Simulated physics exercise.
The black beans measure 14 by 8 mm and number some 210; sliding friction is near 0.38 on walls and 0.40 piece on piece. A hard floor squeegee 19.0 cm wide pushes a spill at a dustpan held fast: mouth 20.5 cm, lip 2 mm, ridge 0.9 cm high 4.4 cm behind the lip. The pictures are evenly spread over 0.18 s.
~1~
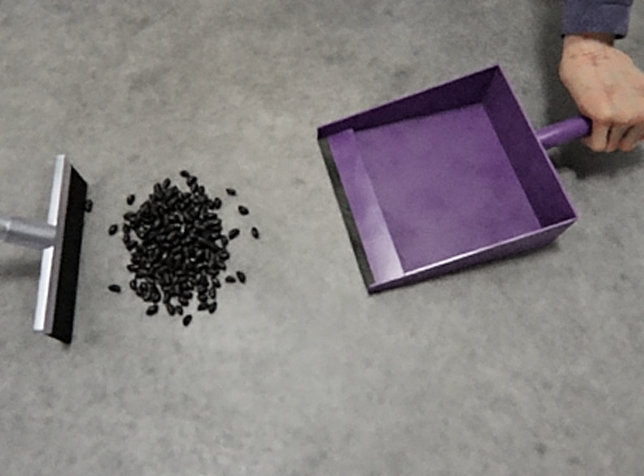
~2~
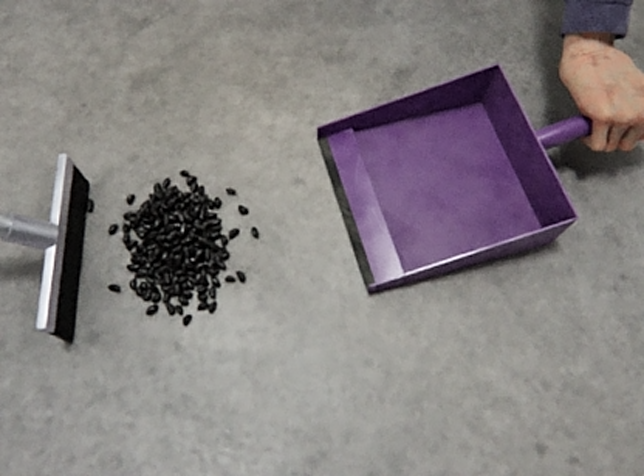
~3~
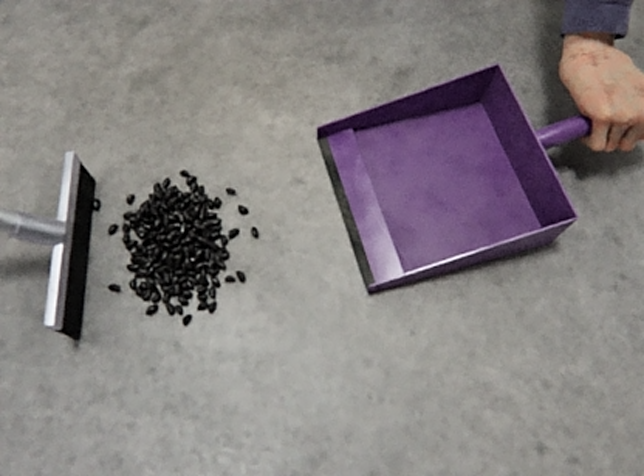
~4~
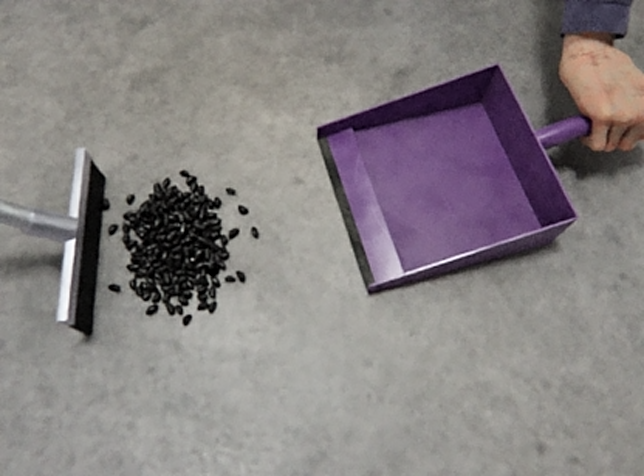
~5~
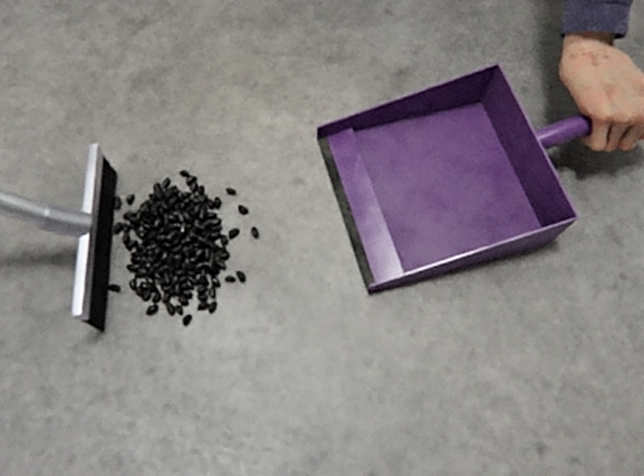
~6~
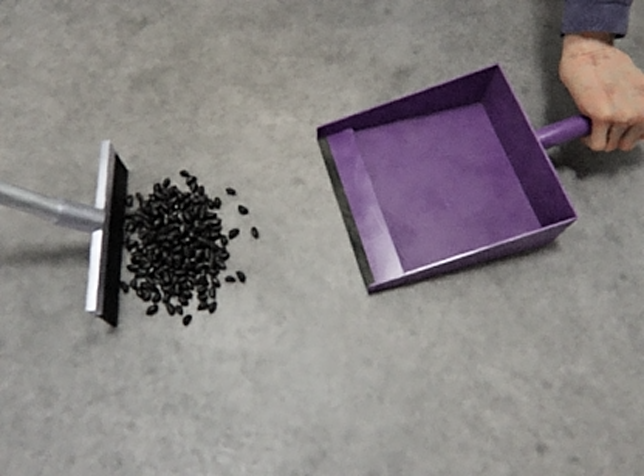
On a grey floor, a squeegee slides right against black beans while a hand grips a purple dustpan.
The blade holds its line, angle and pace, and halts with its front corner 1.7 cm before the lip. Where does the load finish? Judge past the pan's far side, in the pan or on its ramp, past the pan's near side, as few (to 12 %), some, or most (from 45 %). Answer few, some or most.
Far side: Few, pan: Some, near side: Few.
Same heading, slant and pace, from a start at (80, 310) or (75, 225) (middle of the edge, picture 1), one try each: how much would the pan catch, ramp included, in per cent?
About 30 and 5 per cent.
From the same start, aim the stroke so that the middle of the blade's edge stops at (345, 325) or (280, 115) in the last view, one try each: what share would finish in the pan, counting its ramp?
Some 15 and 0 per cent.
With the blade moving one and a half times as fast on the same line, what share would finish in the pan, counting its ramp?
In that case some 20 per cent.
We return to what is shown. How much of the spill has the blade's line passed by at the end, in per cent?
About 20 per cent.
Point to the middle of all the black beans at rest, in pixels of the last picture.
Near (326, 207).
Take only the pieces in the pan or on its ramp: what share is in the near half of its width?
About 10 per cent.
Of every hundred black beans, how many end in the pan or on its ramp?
About 20 per cent.
Then, 0.29 s after the last picture, middle of the blade 15 cm from the lip; 0 % over the lip, far side 5 %, near side 0 %.
Then, 0.48 s after the last picture, middle of the blade 8 cm from the lip; 0 % over the lip, far side 5 %, near side 5 %.
Then, 0.79 s after the last picture, middle of the blade 4 cm from the lip; 20 % over the lip, far side 5 %, near side 5 %.
In the end, far side 5 %, pan 20 %, near side 5 %, in front of the lip or behind the blade 70 %.
